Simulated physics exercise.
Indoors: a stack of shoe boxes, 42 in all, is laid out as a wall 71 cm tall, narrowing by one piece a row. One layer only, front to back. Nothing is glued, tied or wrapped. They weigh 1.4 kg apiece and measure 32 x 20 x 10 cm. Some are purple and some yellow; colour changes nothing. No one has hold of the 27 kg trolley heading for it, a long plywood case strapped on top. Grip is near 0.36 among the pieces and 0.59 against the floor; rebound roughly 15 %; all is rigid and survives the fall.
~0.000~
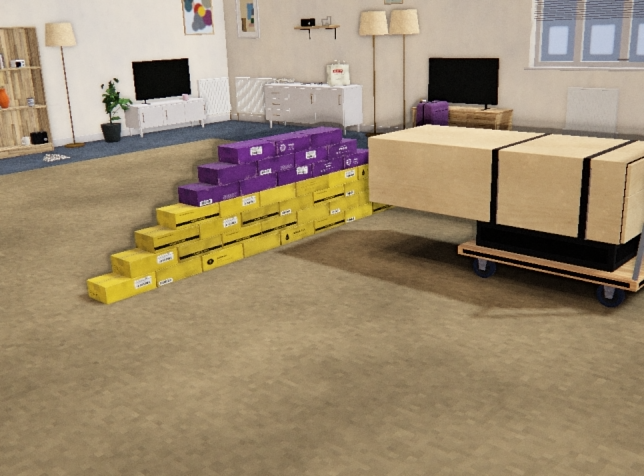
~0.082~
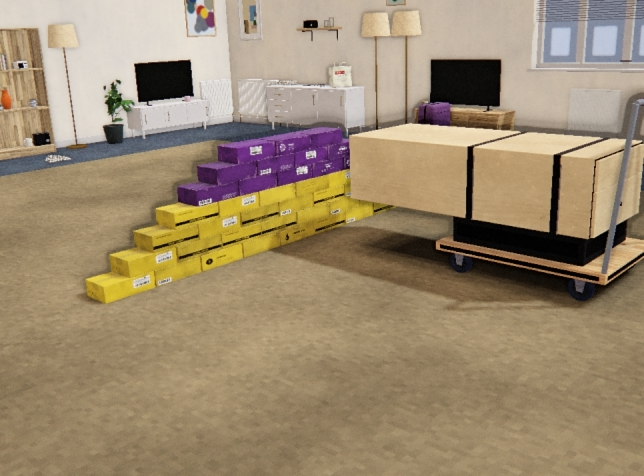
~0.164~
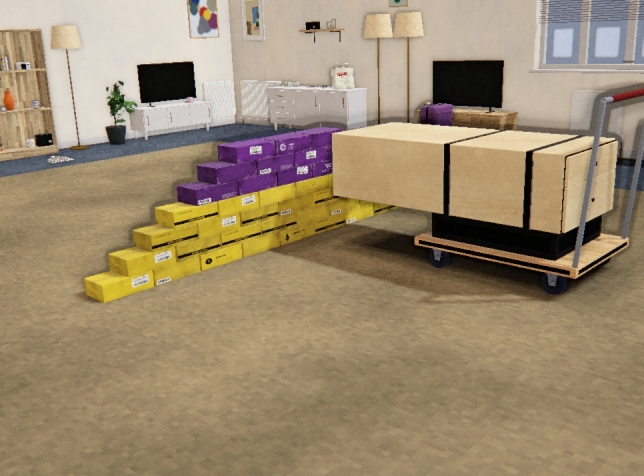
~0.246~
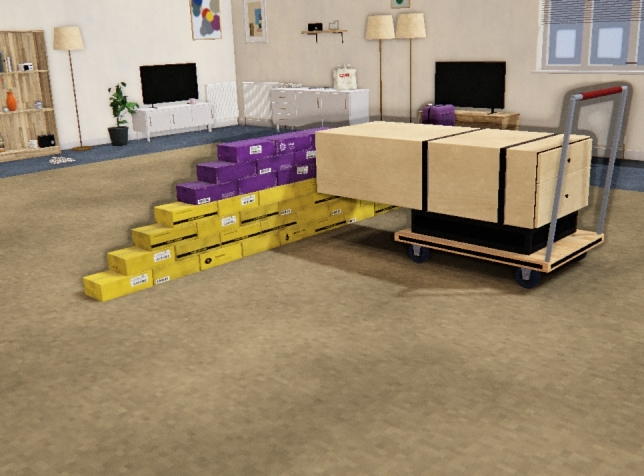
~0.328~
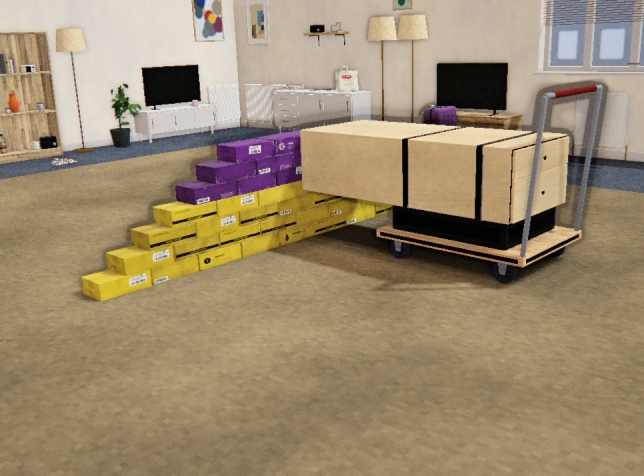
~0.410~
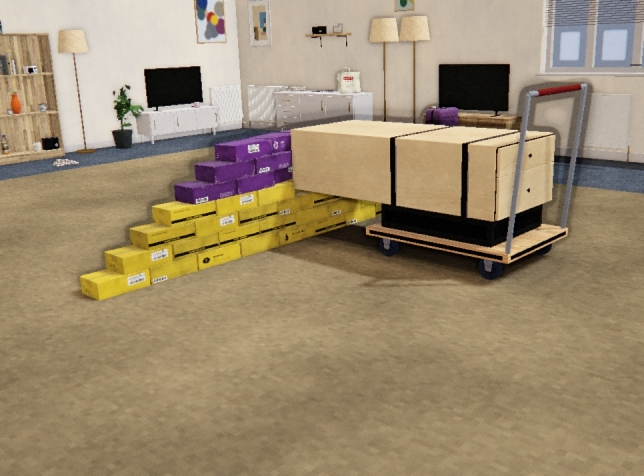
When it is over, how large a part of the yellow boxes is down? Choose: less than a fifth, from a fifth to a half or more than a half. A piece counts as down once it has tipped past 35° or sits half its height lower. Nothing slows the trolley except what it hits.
The part is fewer than one in five.
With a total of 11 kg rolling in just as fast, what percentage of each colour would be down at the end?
Then yellow 10, purple 80 per cent.
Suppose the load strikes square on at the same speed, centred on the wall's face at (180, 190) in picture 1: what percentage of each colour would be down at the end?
In that case yellow 10, purple 50 per cent.
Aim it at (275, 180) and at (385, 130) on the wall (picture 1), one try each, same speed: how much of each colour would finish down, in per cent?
Yellow 30 then 0, purple 90 then 10 per cent.
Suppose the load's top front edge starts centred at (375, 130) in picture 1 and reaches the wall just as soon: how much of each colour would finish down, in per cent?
Then yellow 10, purple 80 per cent.
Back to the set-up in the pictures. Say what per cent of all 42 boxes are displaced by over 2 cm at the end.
It is 50 per cent.
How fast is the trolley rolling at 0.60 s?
Near 0.8 m/s.
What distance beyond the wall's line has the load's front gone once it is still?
About 80 cm past it.
By 0.60 s, load 28 cm past the wall's line, still rolling; 2 of the 30 yellow boxes down (7 of 42 in all colours); top yellow box tilted 35°, 51 mm lower; top purple box tilted 10°.
By 1.00 s, load 60 cm past the wall's line, still rolling; 3 of the 30 yellow boxes down (12 of 42 in all colours); top yellow box tilted 69°, 18 cm lower; top purple box tilted 62°, 26 cm lower.
When it is over (2.3 s), load 79 cm past the wall's line, stopped; 3 of the 30 yellow boxes down (12 of 42 in all colours); top yellow box upside down; top purple box upside down. That is 10 per cent. In pixels of the last frame, middles, top yellow box near (340, 198), top purple box near (169, 234).
